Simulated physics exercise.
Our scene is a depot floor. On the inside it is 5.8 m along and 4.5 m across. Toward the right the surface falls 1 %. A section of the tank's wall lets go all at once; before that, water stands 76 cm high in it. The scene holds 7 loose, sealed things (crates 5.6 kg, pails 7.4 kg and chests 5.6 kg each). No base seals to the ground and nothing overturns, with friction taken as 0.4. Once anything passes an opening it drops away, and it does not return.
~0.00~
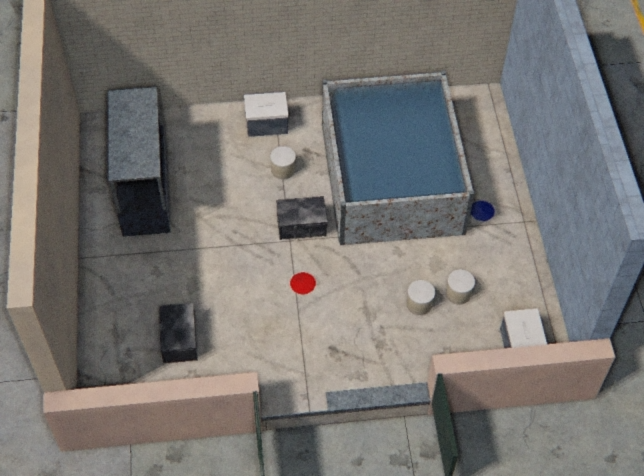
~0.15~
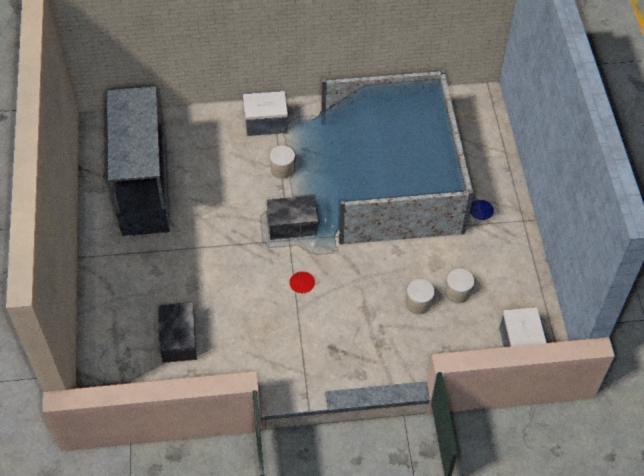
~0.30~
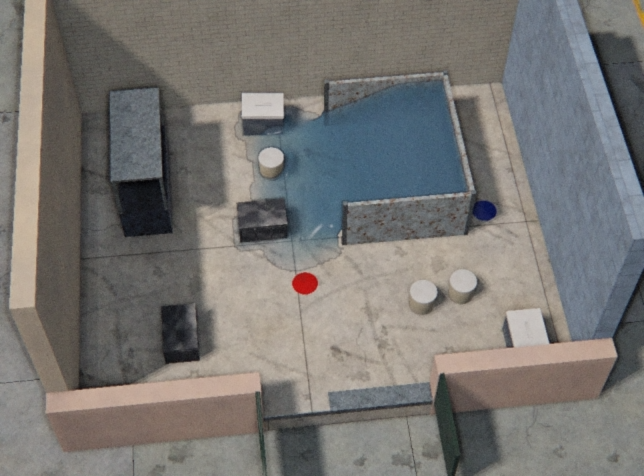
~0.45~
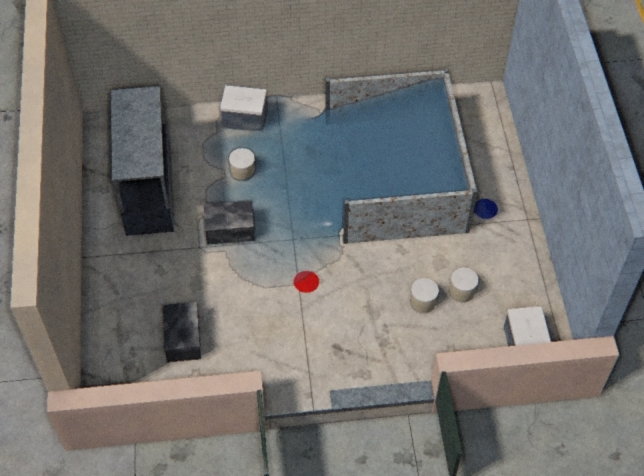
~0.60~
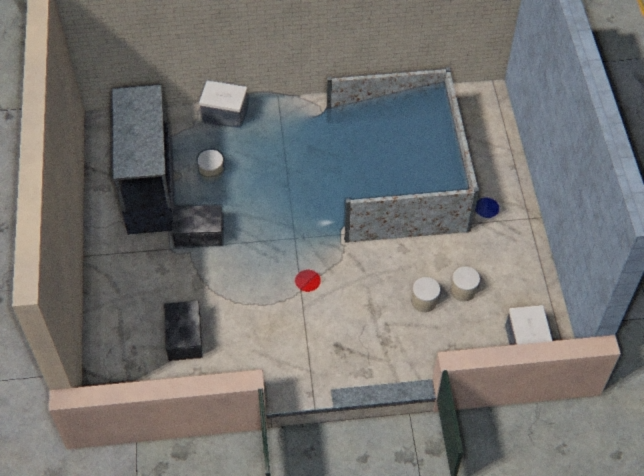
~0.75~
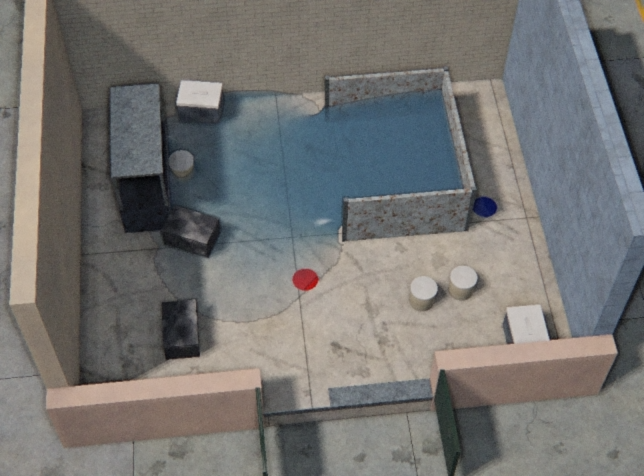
A depot floor enclosed by tan, grey and blue walls, with low pink walls in front, is seen from high above. A stone-walled tank of blue water stands right of centre, with pale pails, white and dark chests, a tall dark block at left, and red and blue patches around it. The tank's left side gives way and water spreads leftward, pushing two chests and a pail left, the dark chest turning beside the block, while the view barely shifts.
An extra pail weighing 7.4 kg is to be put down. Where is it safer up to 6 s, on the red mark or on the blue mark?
On the blue mark.
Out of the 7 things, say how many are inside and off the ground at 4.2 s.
Count: 3.
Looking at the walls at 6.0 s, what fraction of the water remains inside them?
Close to 90 in a hundred parts remain.
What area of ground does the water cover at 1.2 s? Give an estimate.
Somewhere around 13 m2, roughly.
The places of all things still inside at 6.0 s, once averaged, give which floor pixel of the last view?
They average out to somewhere around (414, 246).
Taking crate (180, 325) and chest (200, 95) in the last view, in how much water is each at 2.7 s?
I'd estimate 30 cm for the first and 24 cm for the second.
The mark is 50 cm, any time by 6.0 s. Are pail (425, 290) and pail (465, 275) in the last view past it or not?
In order: Beyond the mark, within the mark.
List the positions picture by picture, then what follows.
A crate at (301, 211), on the bottom; a pail at (283, 156) rests on the ground; the red patch at (303, 283); the blue patch at (482, 211); 2.9 m2 under water; 0 of 7 have shifted, in the first picture.
A crate at (292, 210), on the bottom, 11 cm from its start; a pail at (282, 155), on the bottom; the red patch at (302, 283); the blue patch at (481, 210); 4.0 m2 under water; 1 of 7 have shifted, in the second picture.
A crate at (262, 213), on the bottom, 52 cm from its start; a pail at (271, 157) rests on the ground, 18 cm from its start; the red patch at (305, 283); the blue patch at (484, 211); water covers 5.2 m2; 3 of 7 have shifted, in the third picture.
A crate at (228, 215), on the bottom, 95 cm from its start; a pail at (242, 158), on the bottom, 57 cm from its start; the red patch at (306, 282); the blue patch at (486, 209); 6.9 m2 under water; 3 of 7 have shifted, in the fourth picture.
A crate at (197, 219), on the bottom, 136 cm from its start; a pail at (210, 160), on the bottom, 100 cm from its start; the red patch at (308, 281); the blue patch at (487, 208); water covers 8.8 m2; 3 of 7 have shifted, in the fifth picture.
A crate at (190, 224), on the bottom, 142 cm from its start; a pail at (181, 160) rests on the ground, 134 cm from its start; the red patch at (305, 280); the blue patch at (485, 207); water covers 10.1 m2; 3 of 7 have shifted, in the sixth picture.
After 1.2 s on red it would be 4 cm off in 3 cm of water; on blue it would be 0 cm off in 0 cm of water.
After 2.7 s on red it would be 10 cm off in 2 cm of water; on blue it would be 0 cm off in 0 cm of water.
After 4.2 s on red it would be 12 cm off in 8 cm of water; on blue it would be 0 cm off in 0 cm of water.
After 6.0 s on red it would be 148 cm off in 8 cm of water; on blue it would be 0 cm off in 5 cm of water.
